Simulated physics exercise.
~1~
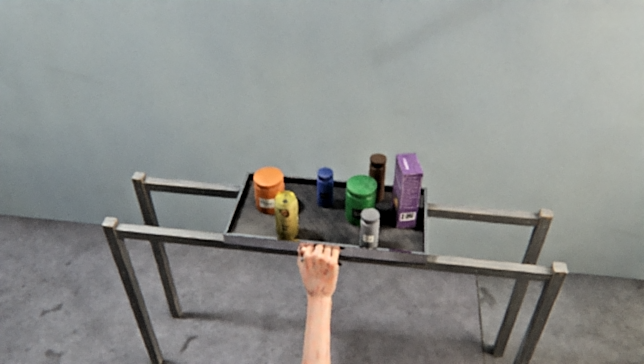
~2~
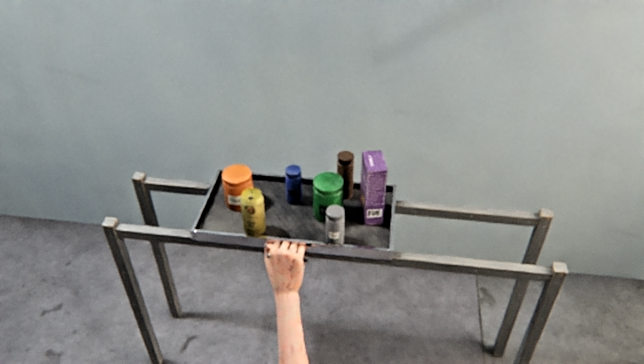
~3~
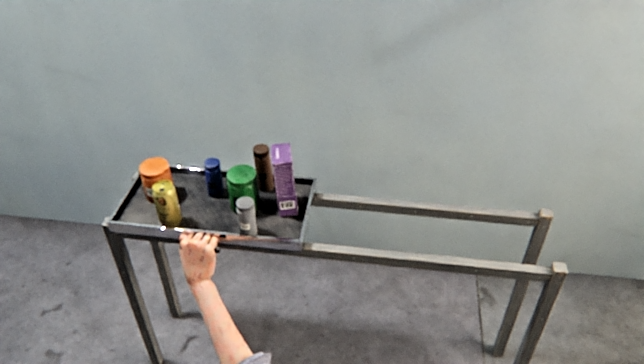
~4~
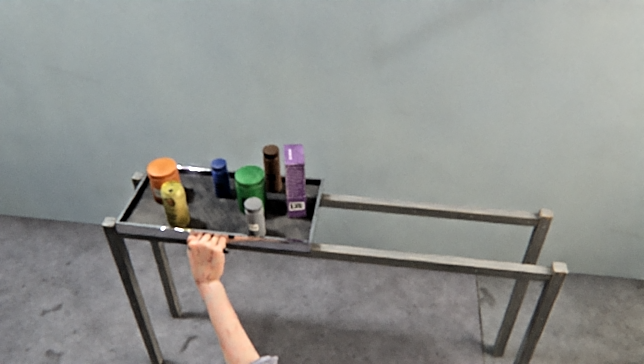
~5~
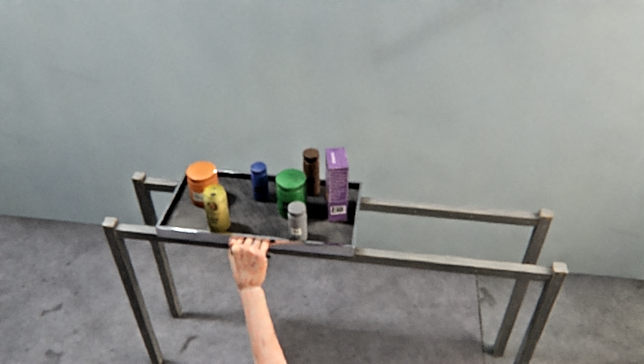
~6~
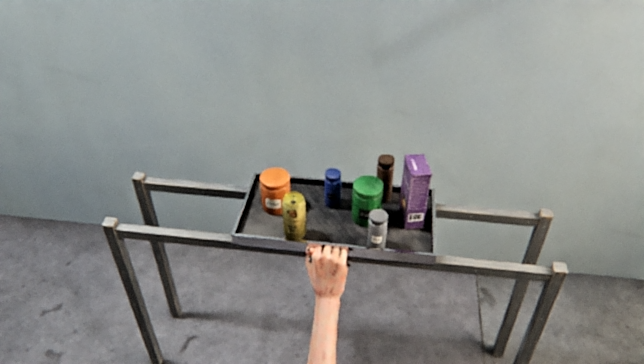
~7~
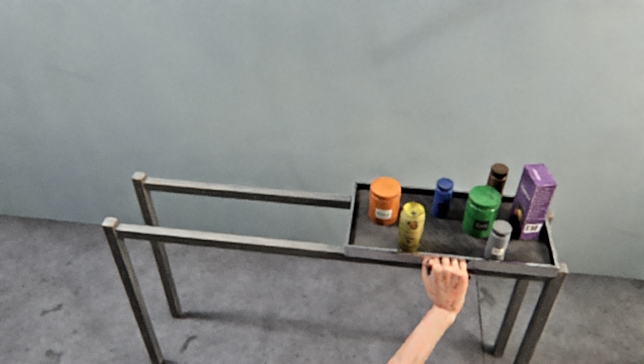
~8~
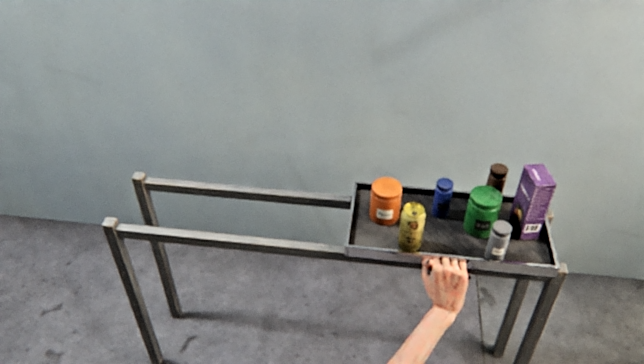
The footage shows a hand gripping the front edge of a dark tray holding seven upright containers, including a purple carton, and sliding it left along metal rails, then back right to the far end, where it rests with all the items still standing.
